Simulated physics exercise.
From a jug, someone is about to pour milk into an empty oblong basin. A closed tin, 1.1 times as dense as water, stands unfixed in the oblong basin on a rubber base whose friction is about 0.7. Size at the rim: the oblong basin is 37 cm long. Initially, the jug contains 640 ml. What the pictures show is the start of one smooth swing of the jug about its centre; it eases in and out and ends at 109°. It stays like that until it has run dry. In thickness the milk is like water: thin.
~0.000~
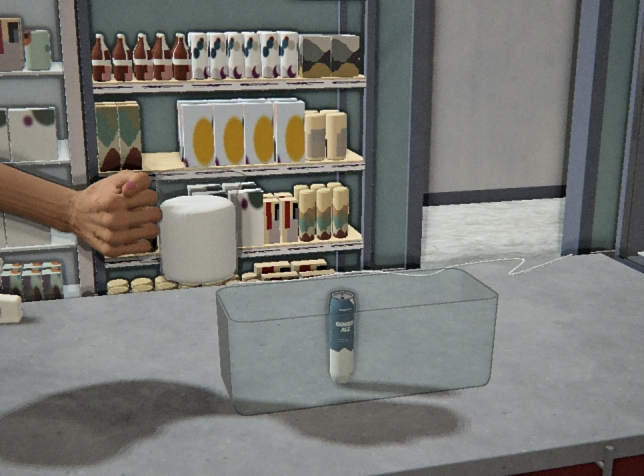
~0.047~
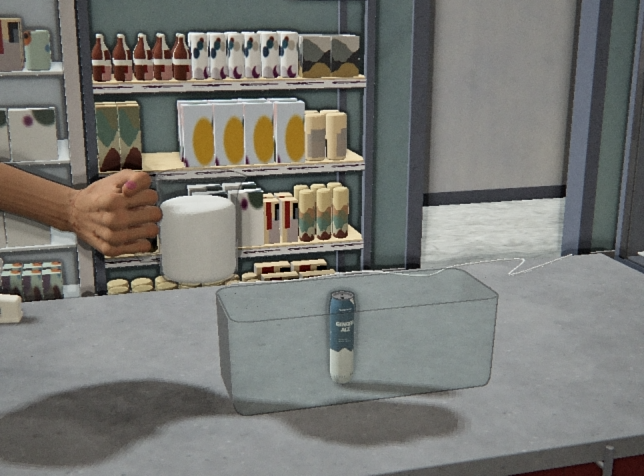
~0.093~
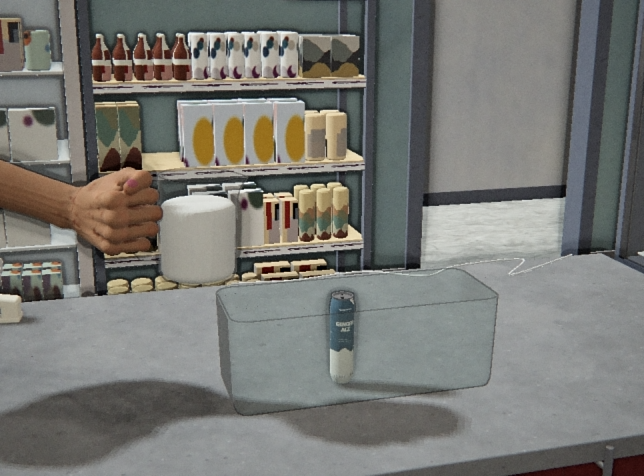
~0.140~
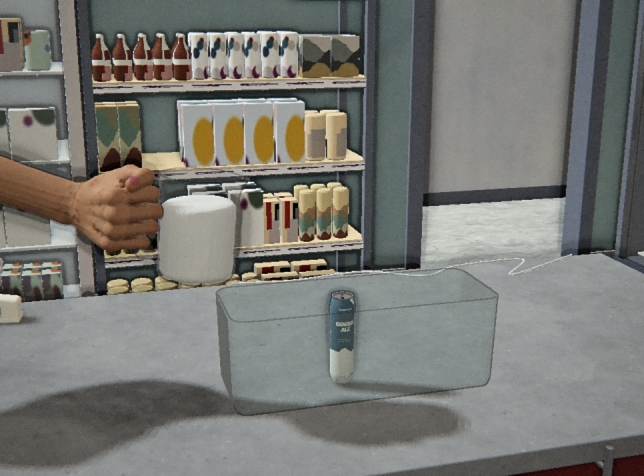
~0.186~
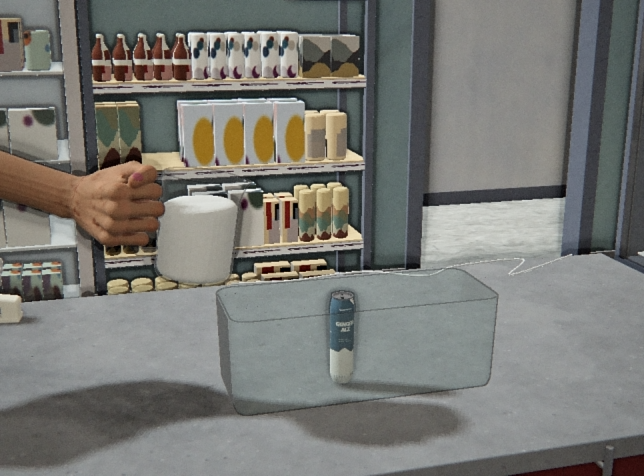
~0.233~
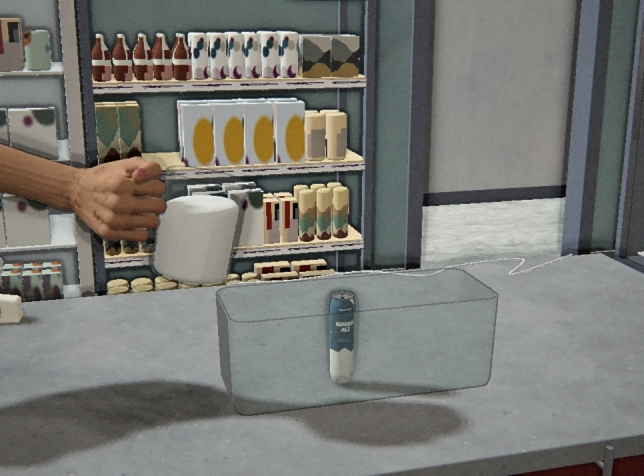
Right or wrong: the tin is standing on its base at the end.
Right, it is standing.
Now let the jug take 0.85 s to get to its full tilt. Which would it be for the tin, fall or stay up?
So the tin will hold steady.
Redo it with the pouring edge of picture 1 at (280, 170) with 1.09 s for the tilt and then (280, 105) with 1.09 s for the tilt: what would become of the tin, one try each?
The tin overturns the first time and overturns the second time.
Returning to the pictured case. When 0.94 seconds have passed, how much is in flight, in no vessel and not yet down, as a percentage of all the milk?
About 18 per cent.
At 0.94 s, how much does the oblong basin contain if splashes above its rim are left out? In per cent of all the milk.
Some 48 percent of the total.
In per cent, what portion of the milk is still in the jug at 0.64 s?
90 %.
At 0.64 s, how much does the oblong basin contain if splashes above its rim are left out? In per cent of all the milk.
I reckon close to 1 percent of it.
By 0.64 s the tilt is 69° and 91 per cent is still to pour; the tin stands where it began.
By 0.94 s the tilt is 104° and 34 per cent is still to pour; the tin stands where it began.
By 1.25 s the tilt is 109° and 2 per cent is still to pour; the tin stands where it began.
By 1.59 s the tilt is 109° and 0 per cent is still to pour; the tin stands where it began.
At rest the tin stands where it began.
